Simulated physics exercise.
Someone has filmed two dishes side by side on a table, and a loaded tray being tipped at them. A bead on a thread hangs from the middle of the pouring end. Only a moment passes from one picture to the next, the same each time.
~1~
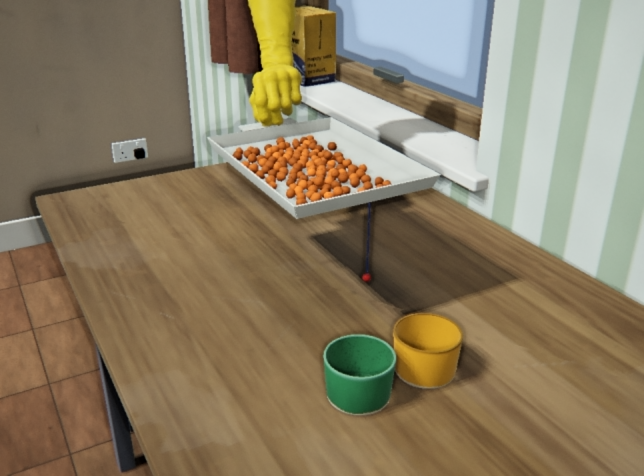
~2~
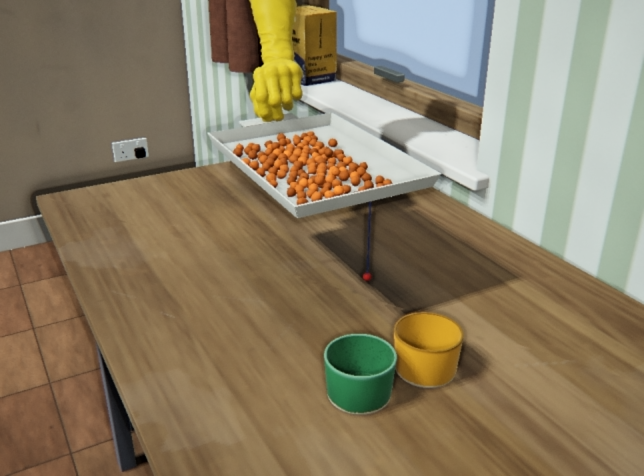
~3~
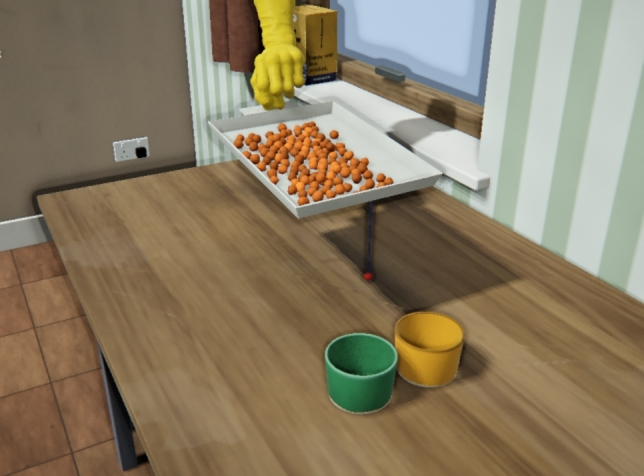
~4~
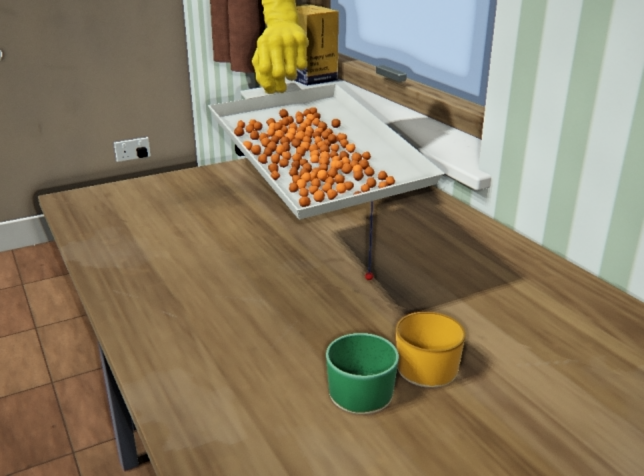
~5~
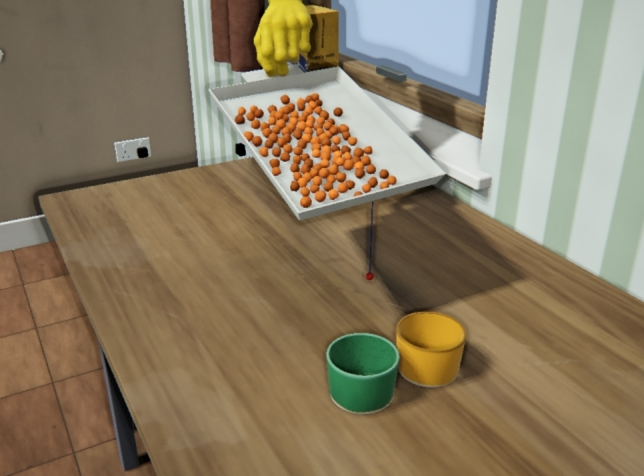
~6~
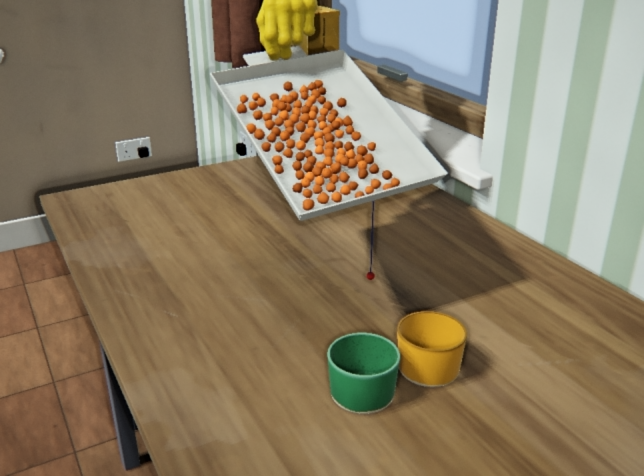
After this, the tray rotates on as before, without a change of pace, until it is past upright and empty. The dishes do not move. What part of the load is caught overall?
They take less than half between them.
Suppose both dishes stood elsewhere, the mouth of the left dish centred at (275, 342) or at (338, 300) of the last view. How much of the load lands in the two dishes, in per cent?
Near 40 % and 10 %.
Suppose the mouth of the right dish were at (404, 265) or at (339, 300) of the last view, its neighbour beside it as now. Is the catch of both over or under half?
At the first place below a half, at the second below a half.
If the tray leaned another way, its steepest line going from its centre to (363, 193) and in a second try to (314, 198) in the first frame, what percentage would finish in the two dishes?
First some 0, then 0 per cent.
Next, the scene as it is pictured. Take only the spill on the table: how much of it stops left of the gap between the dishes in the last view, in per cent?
Near 70 %.
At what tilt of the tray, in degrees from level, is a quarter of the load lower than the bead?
Around 90° of tilt.
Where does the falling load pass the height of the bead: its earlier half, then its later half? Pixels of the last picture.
The first part at (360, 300); the rest at (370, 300).
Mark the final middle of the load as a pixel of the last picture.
Around (370, 349).
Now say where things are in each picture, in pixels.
The first frame shows corners of the pouring end (297, 204) and (433, 174), level; middle of the load (311, 166), coated peanuts; left dish (378, 392); right dish (447, 366); bead on its thread (367, 278).
The second frame shows corners of the pouring end (298, 203) and (434, 173), level; middle of the load (311, 163).
The third frame shows corners of the pouring end (299, 204) and (436, 172), tipped barely, lowest at the left corner; middle of the load (312, 157).
The fourth frame shows corners of the pouring end (300, 206) and (437, 172), tipped a little, lowest at the left corner; middle of the load (314, 149).
The fifth frame shows corners of the pouring end (301, 208) and (439, 171), tipped clearly, lowest at the left corner; middle of the load (316, 142).
The sixth frame shows corners of the pouring end (302, 209) and (441, 171), tipped clearly, lowest at the left corner; middle of the load (319, 136), roughly a third on the move; left dish (382, 390); right dish (451, 364).
Just after the last frame, tray tipped steeply; almost all on the tray; about a tenth in the air.
A moment on, tray tipped past a quarter turn; about a tenth on the tray; just a few in the right dish; roughly two thirds outside both; roughly a quarter in the air.
Further on, tray tipped past a quarter turn; just a few in the left dish; just a few in the right dish; almost all outside both.
When it is over, tray tipped past a quarter turn; just a few in the left dish; just a few in the right dish; almost all outside both.
